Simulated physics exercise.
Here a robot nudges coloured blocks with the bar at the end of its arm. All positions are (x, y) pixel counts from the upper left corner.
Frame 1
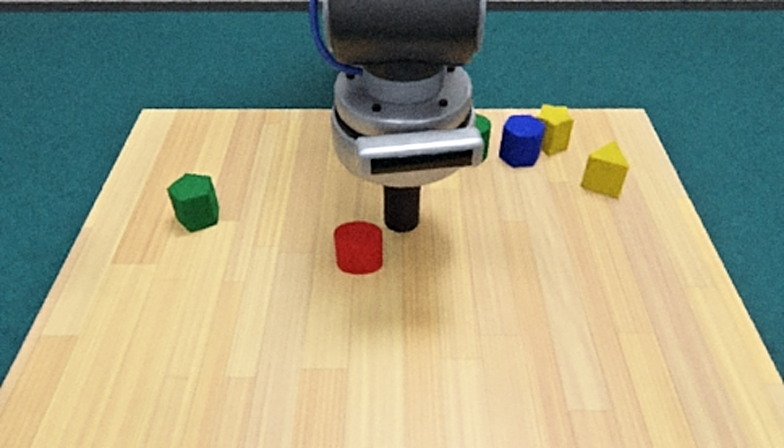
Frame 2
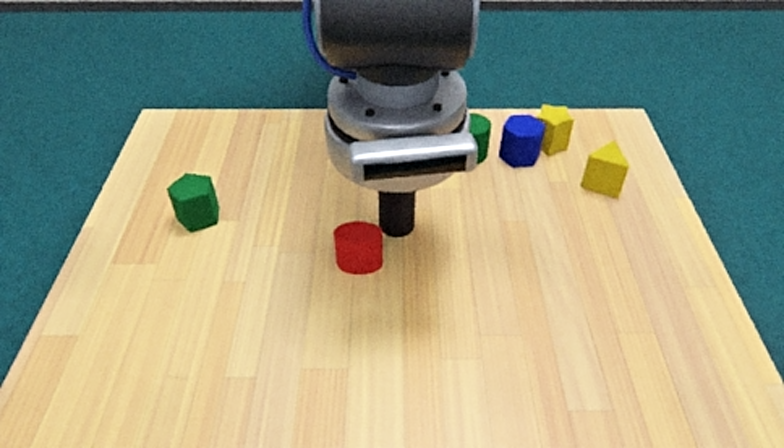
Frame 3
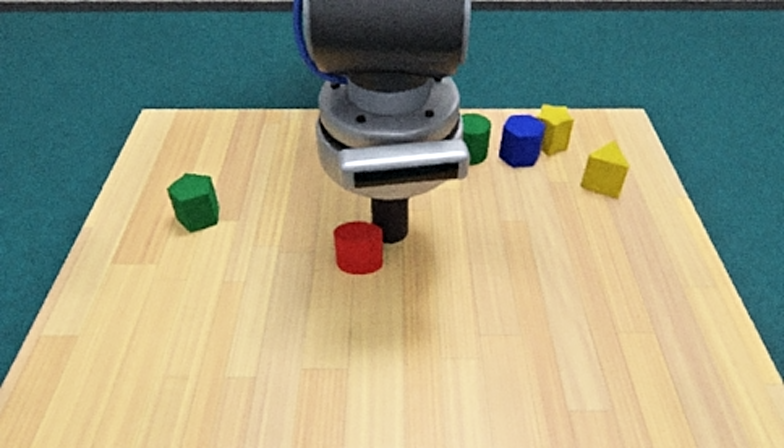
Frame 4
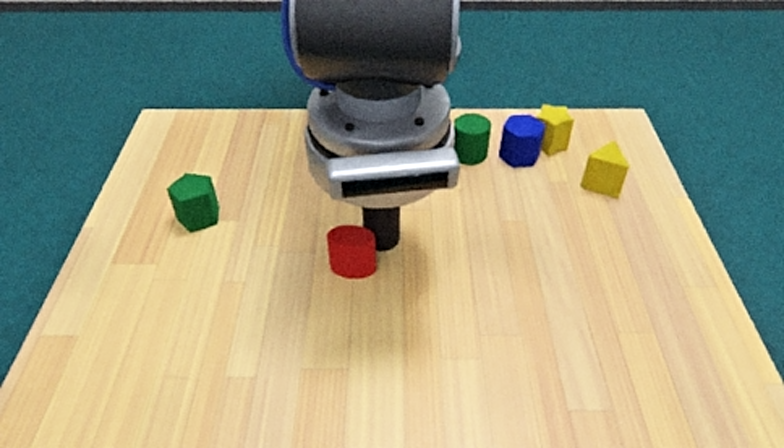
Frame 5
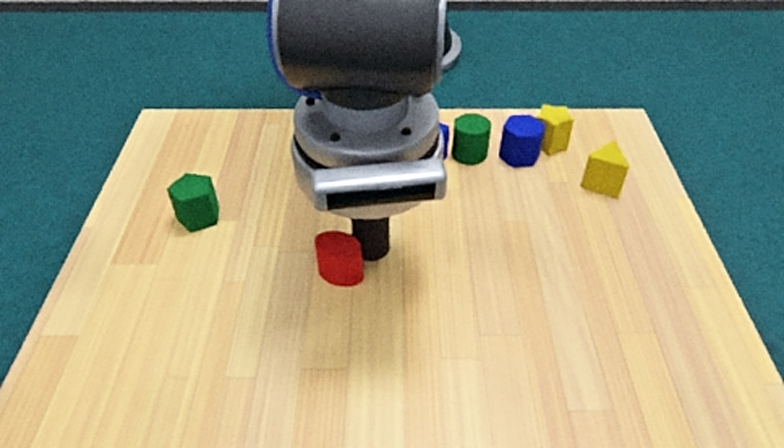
A robot arm moves toward the viewer and left, nudging a red block slightly.
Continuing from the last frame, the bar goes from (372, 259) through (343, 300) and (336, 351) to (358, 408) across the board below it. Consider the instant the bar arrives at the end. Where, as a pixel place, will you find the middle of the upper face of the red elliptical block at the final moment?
Expect it around (304, 261).
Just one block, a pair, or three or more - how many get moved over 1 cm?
My prediction: One block.
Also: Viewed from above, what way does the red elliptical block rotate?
Looking down, it rotates clockwise.
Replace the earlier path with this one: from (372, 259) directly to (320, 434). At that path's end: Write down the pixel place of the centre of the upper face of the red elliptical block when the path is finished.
It is at (324, 257).
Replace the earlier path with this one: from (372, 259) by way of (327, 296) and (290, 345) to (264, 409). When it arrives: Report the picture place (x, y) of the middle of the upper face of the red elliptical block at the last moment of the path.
At roughly (275, 267).
The first path, step by step. One third of the way, bar (342, 289); red elliptical block (304, 261), turned 85° clockwise.
Two thirds of the way, bar (335, 341); red elliptical block (304, 261), turned 85° clockwise.
At the end, bar (357, 398); red elliptical block (304, 261), turned 85° clockwise.
